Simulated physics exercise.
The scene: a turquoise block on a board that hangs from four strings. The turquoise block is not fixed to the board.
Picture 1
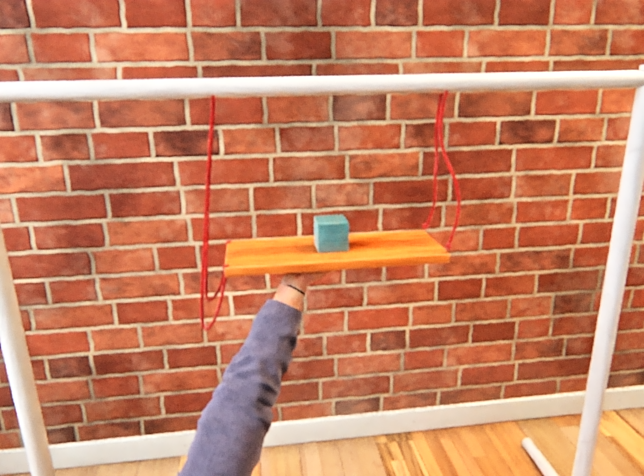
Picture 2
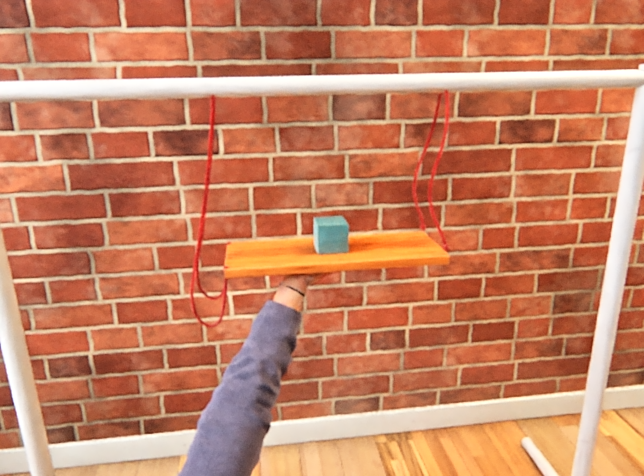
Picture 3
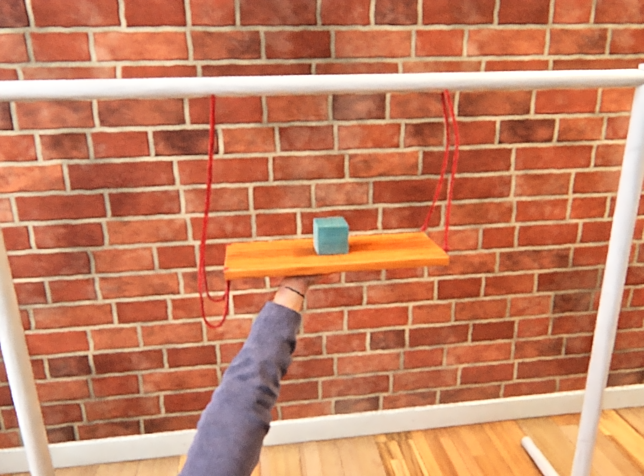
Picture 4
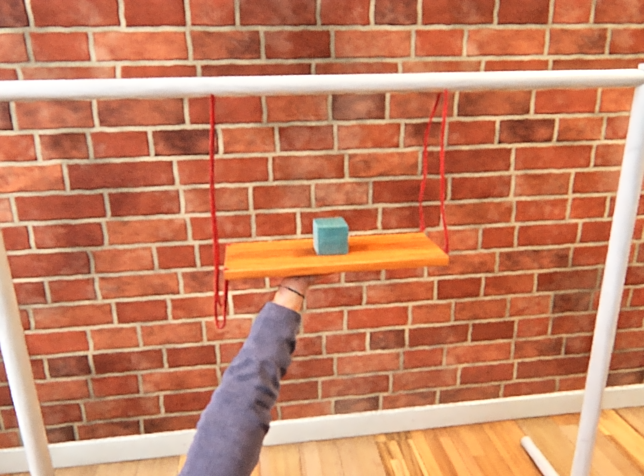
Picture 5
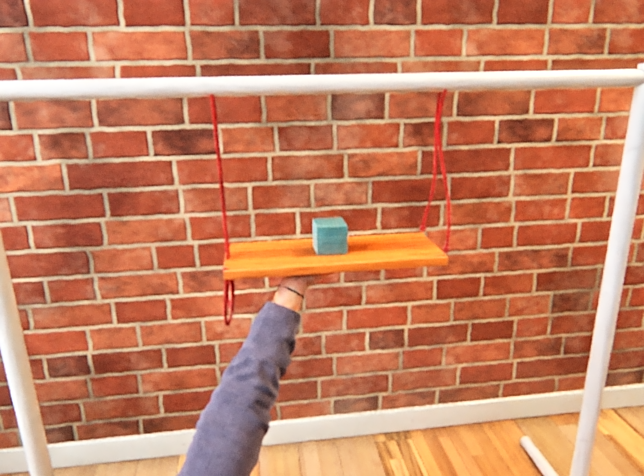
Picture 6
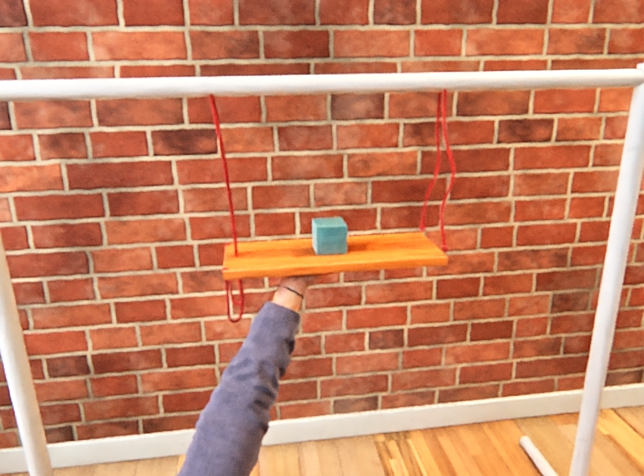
In front of a brick wall, a hand held up an orange board with a turquoise block on it, both staying almost still while the slack red strings at either side swayed slightly.
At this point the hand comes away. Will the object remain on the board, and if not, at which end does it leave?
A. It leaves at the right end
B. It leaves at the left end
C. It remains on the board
B, it leaves at the left end.
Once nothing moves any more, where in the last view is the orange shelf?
Somewhere around (364, 307).
Then, 0.40 s past the final frame, board tipped 21° down to the left; block sliding near (252, 307).
Then, 0.94 s past the final frame, board tipped 33° down to the left; block on the floor.
Then, 1.50 s past the final frame, board tipped 37° down to the left; block on the floor.
When it is over, board tipped 36° down to the left; block on the floor. The turquoise block drops leftwards.
